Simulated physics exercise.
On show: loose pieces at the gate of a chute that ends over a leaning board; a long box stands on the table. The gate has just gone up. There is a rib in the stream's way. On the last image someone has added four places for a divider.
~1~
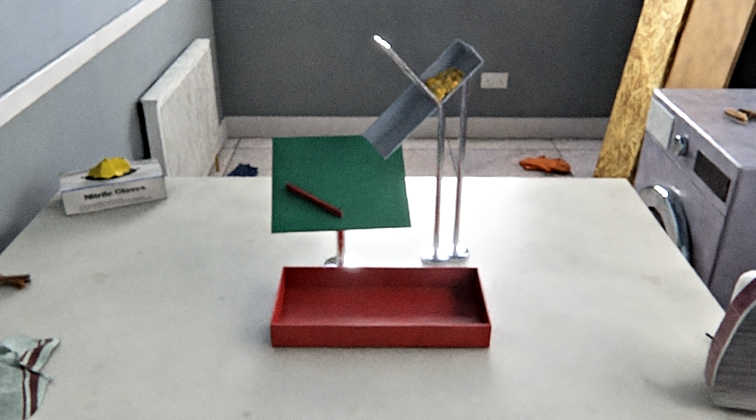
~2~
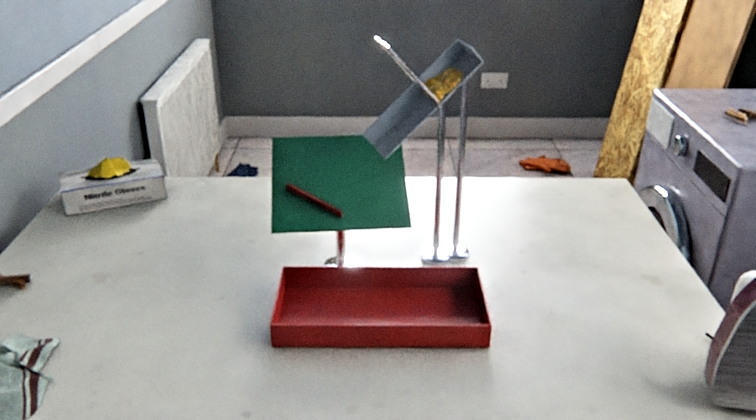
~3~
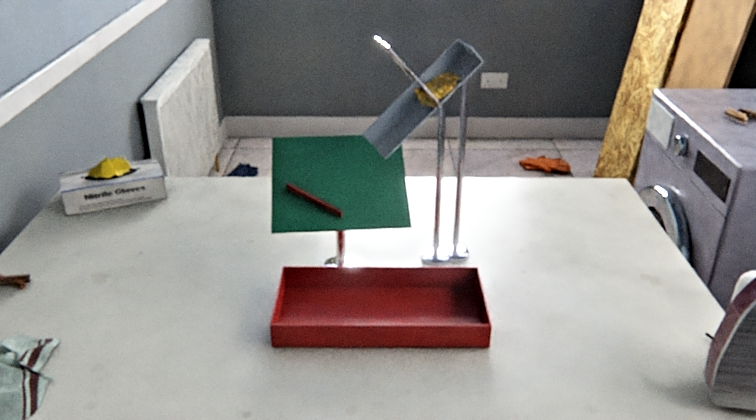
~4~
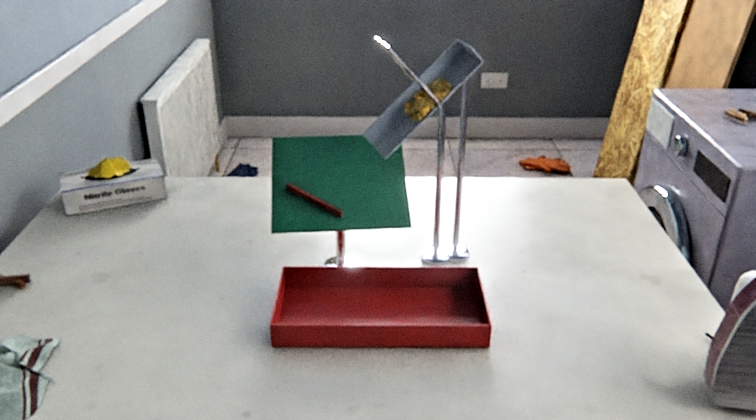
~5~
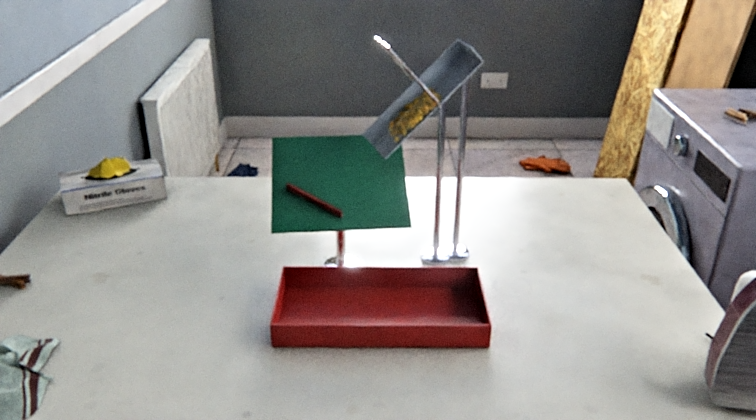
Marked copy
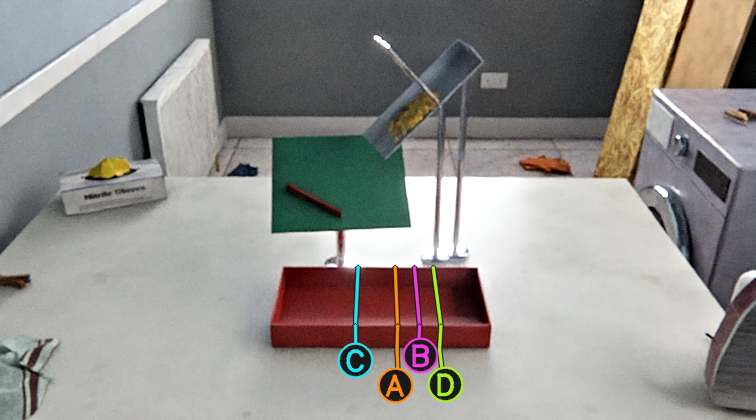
We see a tilted grey chute on thin metal supports above a green board with a dark red strip and an open red box, as a clump of small yellow pieces slides down leftward, spreading out along the chute.
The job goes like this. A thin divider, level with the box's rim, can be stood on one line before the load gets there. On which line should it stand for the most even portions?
Go for C.
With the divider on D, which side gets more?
More lands on the left.
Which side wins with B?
Left.
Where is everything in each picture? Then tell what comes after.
In the first frame, load behind the gate (439, 83), puffed corn balls; lip of the chute (380, 153), sloping fairly steeply.
In the second frame, middle of the board (339, 180), tilted fairly steeply; middle of its low edge (342, 229); of its high edge (337, 135).
In the third frame, front corners of the box (271, 324) and (491, 325), empty; front of the load (422, 102).
In the fourth frame, middle of the load (428, 101); its front (414, 118), roughly a third of the way to the lip; rib from (287, 183) to (342, 212).
In the fifth frame, middle of the load (417, 112); its front (397, 139), roughly two thirds of the way to the lip.
On the marked copy, line A crosses the front rim at (397, 325); line B crosses the front rim at (419, 325); line C crosses the front rim at (355, 325); line D crosses the front rim at (440, 325).
Choosing A, of what is caught, every piece on the left of the divider, not one piece on the right.
Choosing B, of what is caught, every piece on the left of the divider, not one piece on the right.
Choosing C, of what is caught, roughly half on the left of the divider, roughly half on the right.
Choosing D, of what is caught, every piece on the left of the divider, not one piece on the right.
